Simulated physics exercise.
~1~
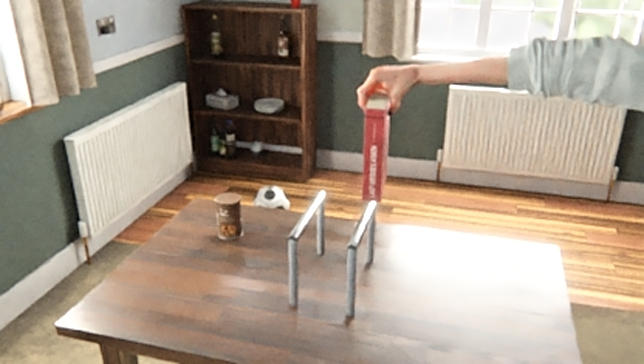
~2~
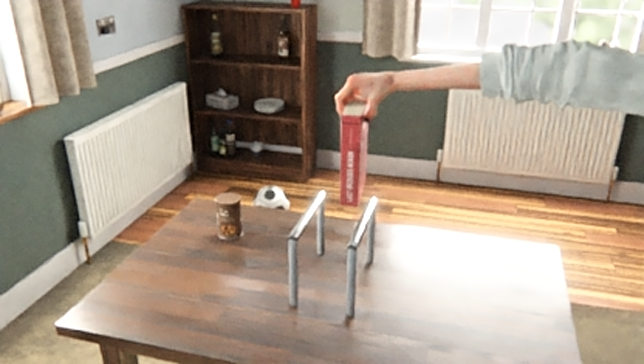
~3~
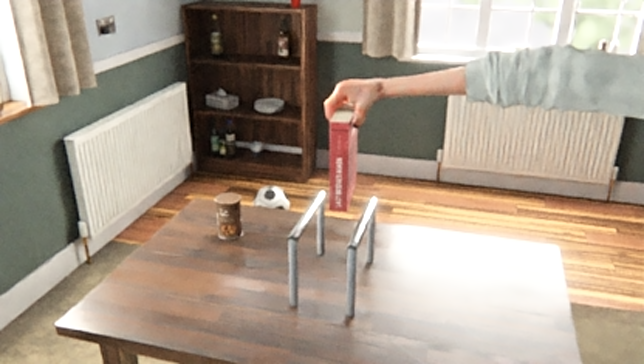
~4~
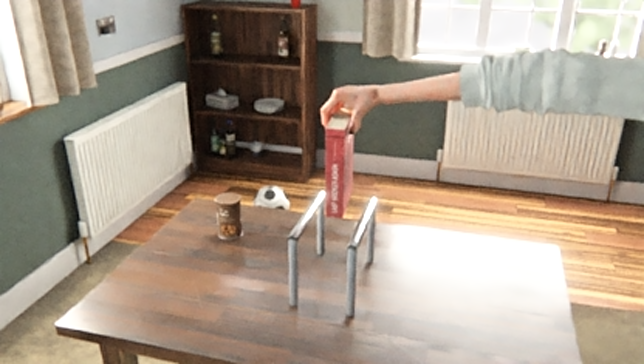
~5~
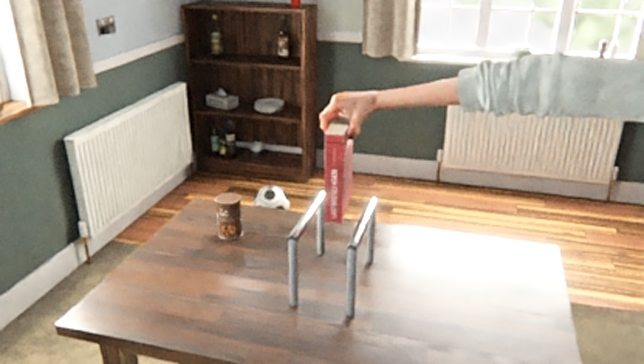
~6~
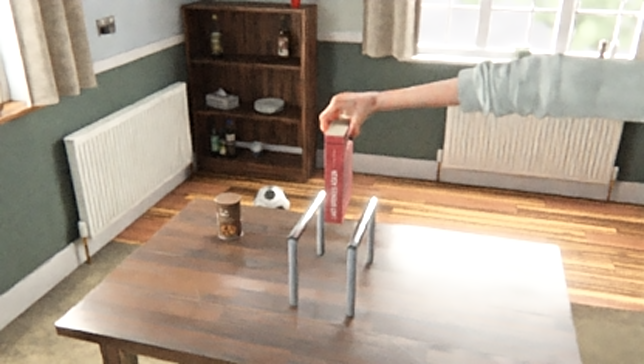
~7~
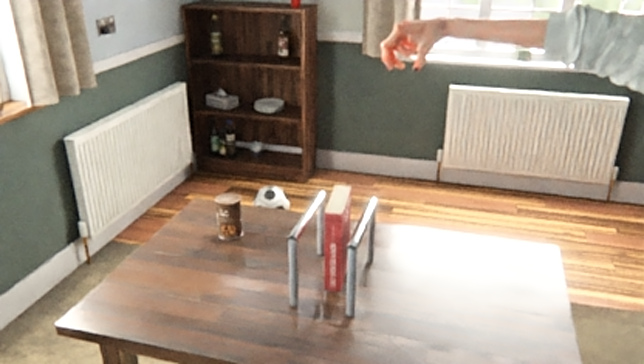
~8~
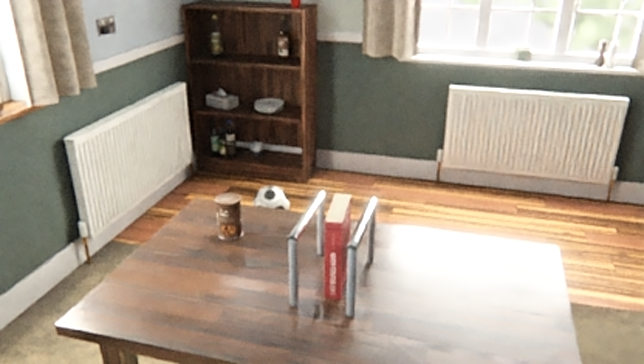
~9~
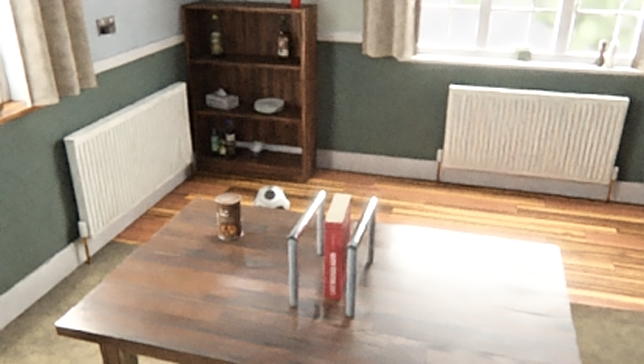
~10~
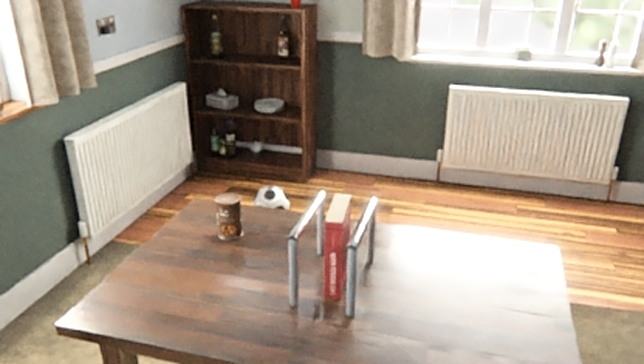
A hand held a red book upright above a wooden table, moved it left and lowered it over the gap between two metal rails, then let go and drew away, and the book dropped between them and stayed standing near a brown tin.
